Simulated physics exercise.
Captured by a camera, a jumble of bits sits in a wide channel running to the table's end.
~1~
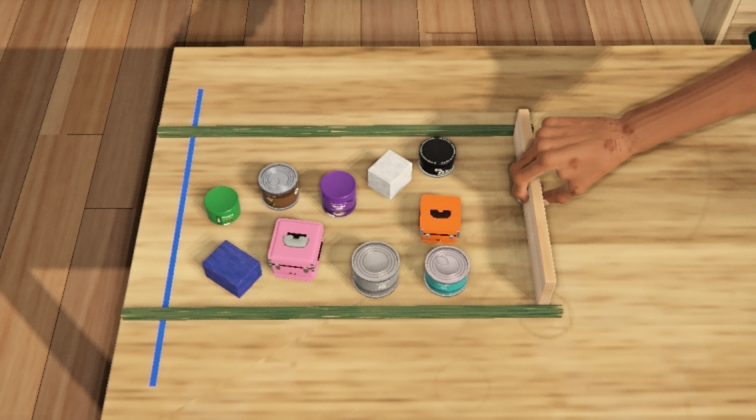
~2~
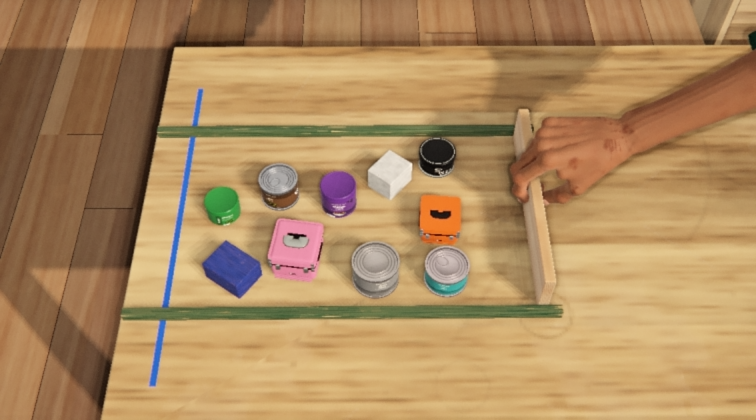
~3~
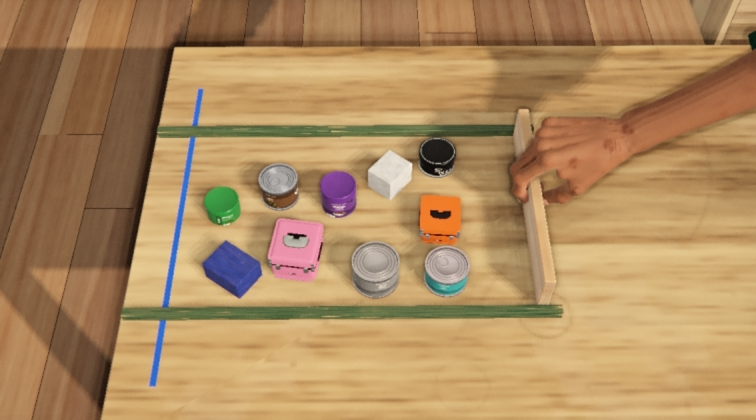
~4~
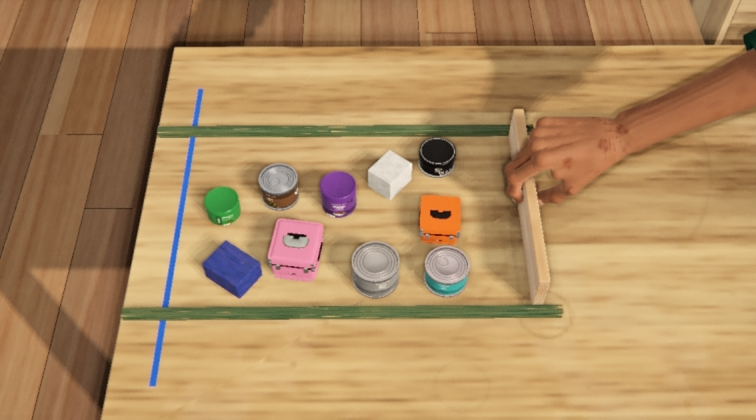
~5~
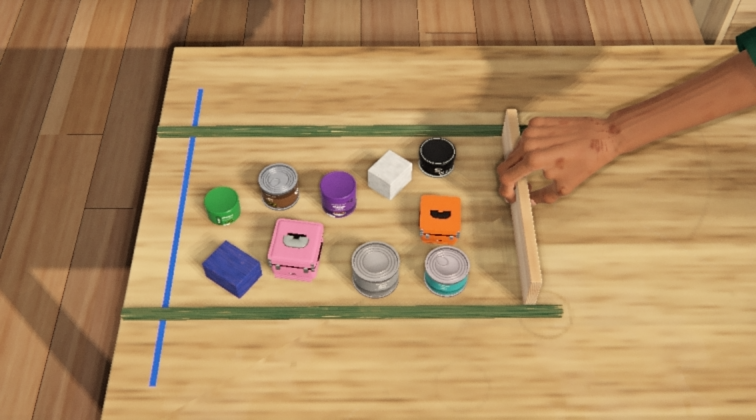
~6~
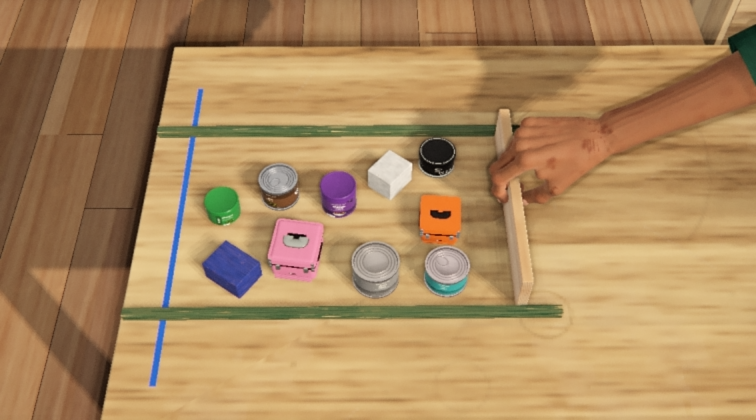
Hand holding a wooden board upright, then sliding it slightly left between green strips towards colourful tubs, tins and blocks.
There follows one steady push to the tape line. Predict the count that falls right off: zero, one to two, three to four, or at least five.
The count is at least five.
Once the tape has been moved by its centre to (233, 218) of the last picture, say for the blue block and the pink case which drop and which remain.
Blue block down, pink case still up.
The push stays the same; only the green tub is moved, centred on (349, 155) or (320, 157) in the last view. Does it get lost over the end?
Well, the green tub is gone in the first case and is gone in the second.
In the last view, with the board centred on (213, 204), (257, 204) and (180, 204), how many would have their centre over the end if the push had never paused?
Respectively, 2, 0 and 6.
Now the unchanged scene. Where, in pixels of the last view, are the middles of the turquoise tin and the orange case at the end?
I'd put one at around (145, 278) and the other at around (157, 224).
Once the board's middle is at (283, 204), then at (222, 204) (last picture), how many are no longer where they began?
The first number is 10, the next one 10.
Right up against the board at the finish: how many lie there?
So the total is 4.
Soon after, none off yet; green tub at rest near (223, 206); blue block at rest near (233, 269); brown tin at rest near (279, 187).
In the end, the number that fall off is five or more; gone, grey tin, purple tub, pink case, brown tin, blue block and green tub.
